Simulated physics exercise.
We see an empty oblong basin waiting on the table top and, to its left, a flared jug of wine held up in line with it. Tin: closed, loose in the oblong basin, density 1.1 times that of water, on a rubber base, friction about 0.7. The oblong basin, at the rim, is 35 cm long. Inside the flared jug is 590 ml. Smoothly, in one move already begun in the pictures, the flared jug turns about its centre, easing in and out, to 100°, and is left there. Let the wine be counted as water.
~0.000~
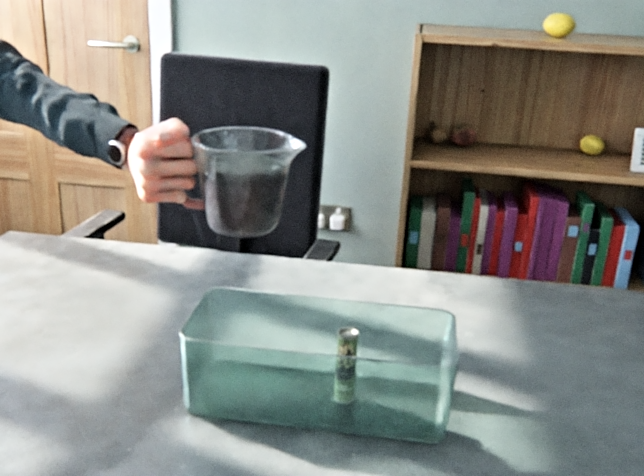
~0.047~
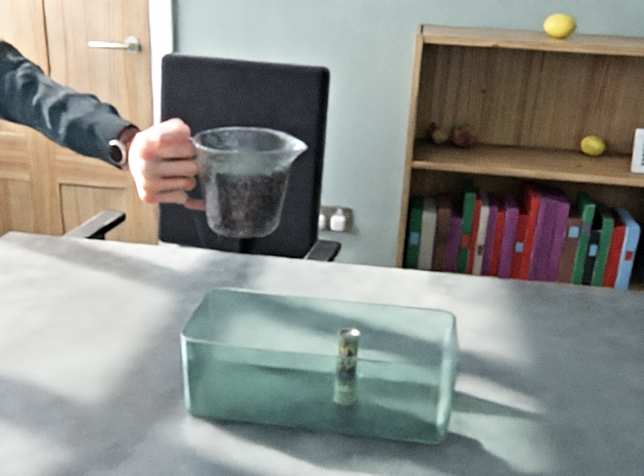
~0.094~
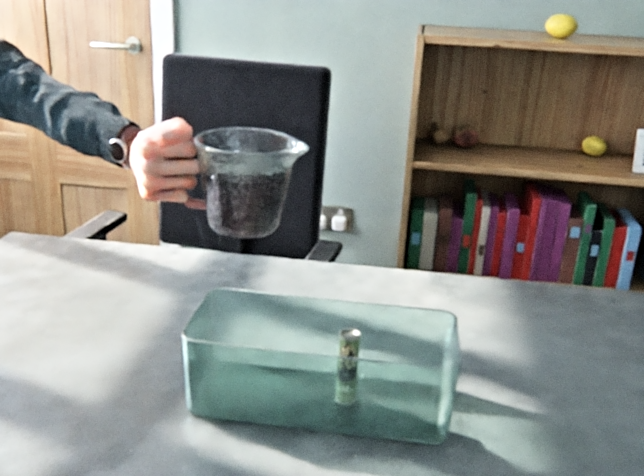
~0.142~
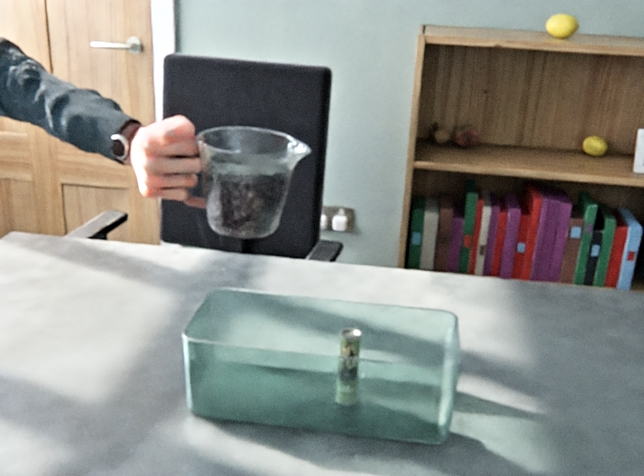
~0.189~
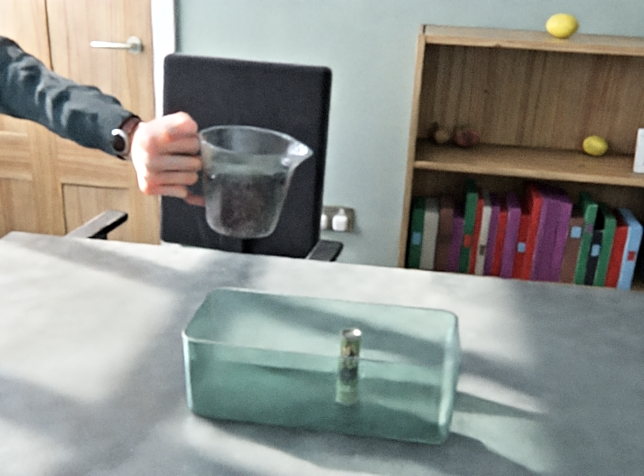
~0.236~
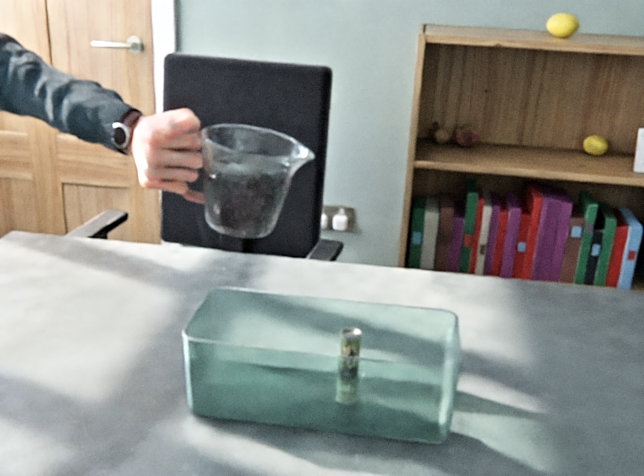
A clear flared jug of liquid, gripped by a hand at the left, stayed almost still, then tilted slightly to the right above a table where a small tin stood motionless in a greenish oblong basin.
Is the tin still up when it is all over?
No, the tin goes over.
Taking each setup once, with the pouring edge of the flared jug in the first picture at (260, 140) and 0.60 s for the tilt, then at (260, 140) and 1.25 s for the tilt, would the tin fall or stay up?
Trial 1 - tin stays standing; trial 2 - tin stays standing.
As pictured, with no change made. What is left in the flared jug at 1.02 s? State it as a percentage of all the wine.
Around 26 percent of it.
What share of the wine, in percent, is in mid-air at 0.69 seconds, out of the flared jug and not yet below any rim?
I'd say close to 12 per cent.
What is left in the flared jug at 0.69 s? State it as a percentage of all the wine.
Close to 88 percent of the liquid remains at that time.
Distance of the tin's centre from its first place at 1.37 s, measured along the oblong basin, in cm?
Near 5 cm of travel.
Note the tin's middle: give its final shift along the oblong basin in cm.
Net tin displacement: Roughly 8.5 cm.
By 0.69 s the tilt is 58° and 87 per cent is still to pour; the tin stands where it began.
By 1.02 s the tilt is 92° and 27 per cent is still to pour; the tin stands where it began.
By 1.37 s the tilt is 100° and 1 per cent is still to pour; the tin leans 30°.
By 1.75 s the tilt is 100° and 0 per cent is still to pour; the tin lies on its side.
At rest the tin lies on its side.
